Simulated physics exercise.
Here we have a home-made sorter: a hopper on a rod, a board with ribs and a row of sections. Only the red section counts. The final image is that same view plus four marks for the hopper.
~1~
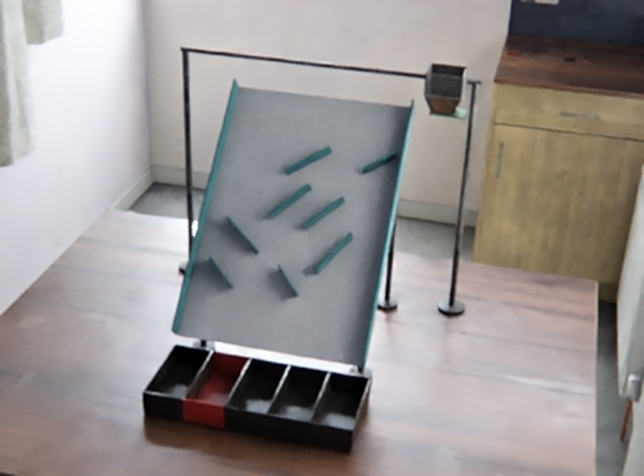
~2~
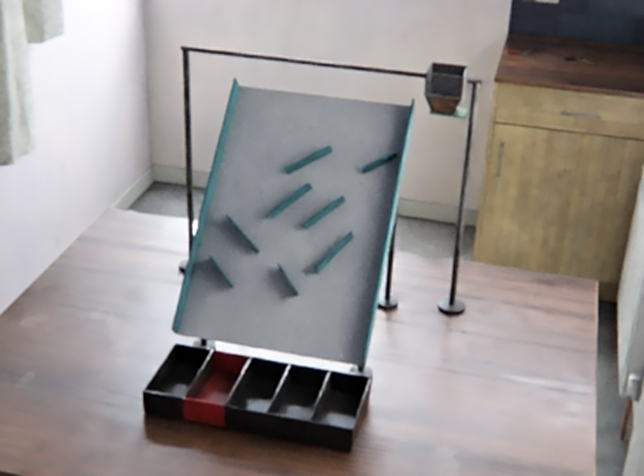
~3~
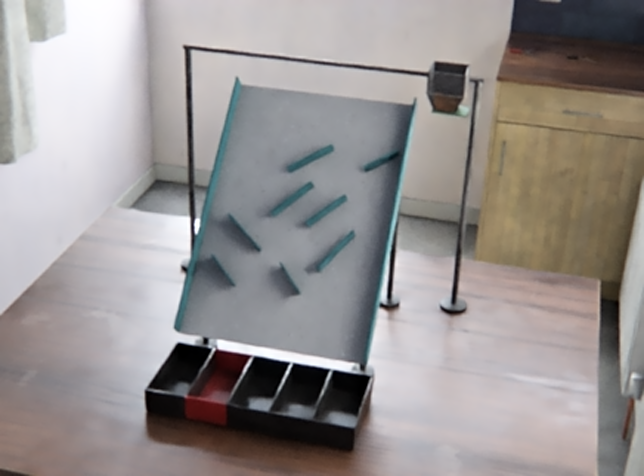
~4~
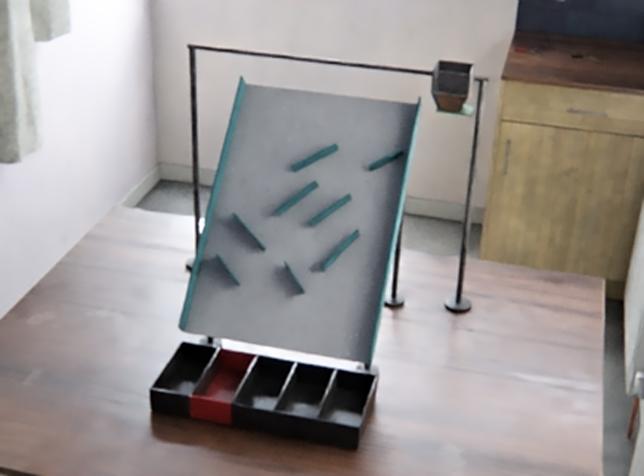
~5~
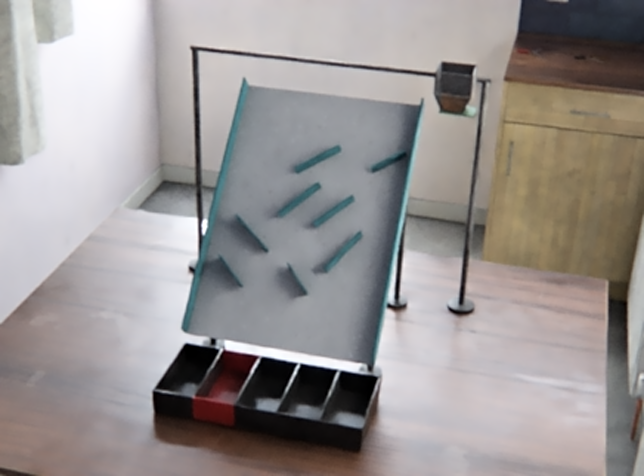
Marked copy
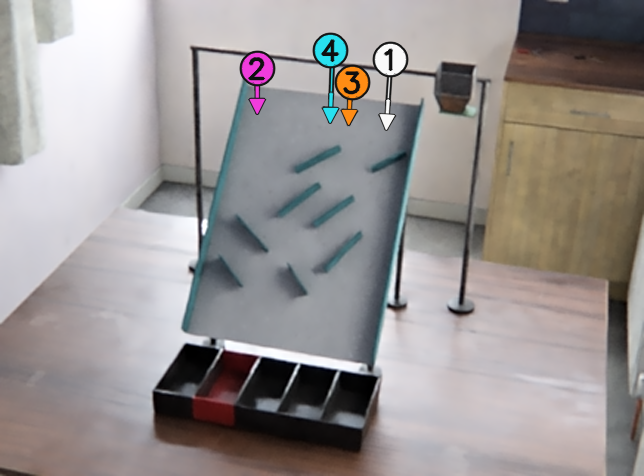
We see a tilted grey board with teal ribs standing above a row of five sections, one of them red, with a small hopper on a rod at upper right; nothing moves apart from a slight shift of the view.
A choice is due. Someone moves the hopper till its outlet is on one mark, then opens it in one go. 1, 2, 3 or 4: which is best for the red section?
1 works best here.
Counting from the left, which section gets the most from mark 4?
The third.
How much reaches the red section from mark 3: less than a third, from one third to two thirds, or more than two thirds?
It is less than a third.
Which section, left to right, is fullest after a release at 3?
The third.
On the marked copy, mark 1 meets the board at (386, 124); mark 2 meets the board at (257, 108); mark 3 meets the board at (348, 119); mark 4 meets the board at (330, 117).
For mark 1, roughly two thirds in the red section, roughly a quarter in other sections, about a tenth outside the box.
For mark 2, not one piece in the red section, almost all in other sections, about a tenth outside the box.
For mark 3, about a tenth in the red section, the larger part in other sections, about a tenth outside the box.
For mark 4, just a few in the red section, almost all in other sections, about a tenth outside the box.
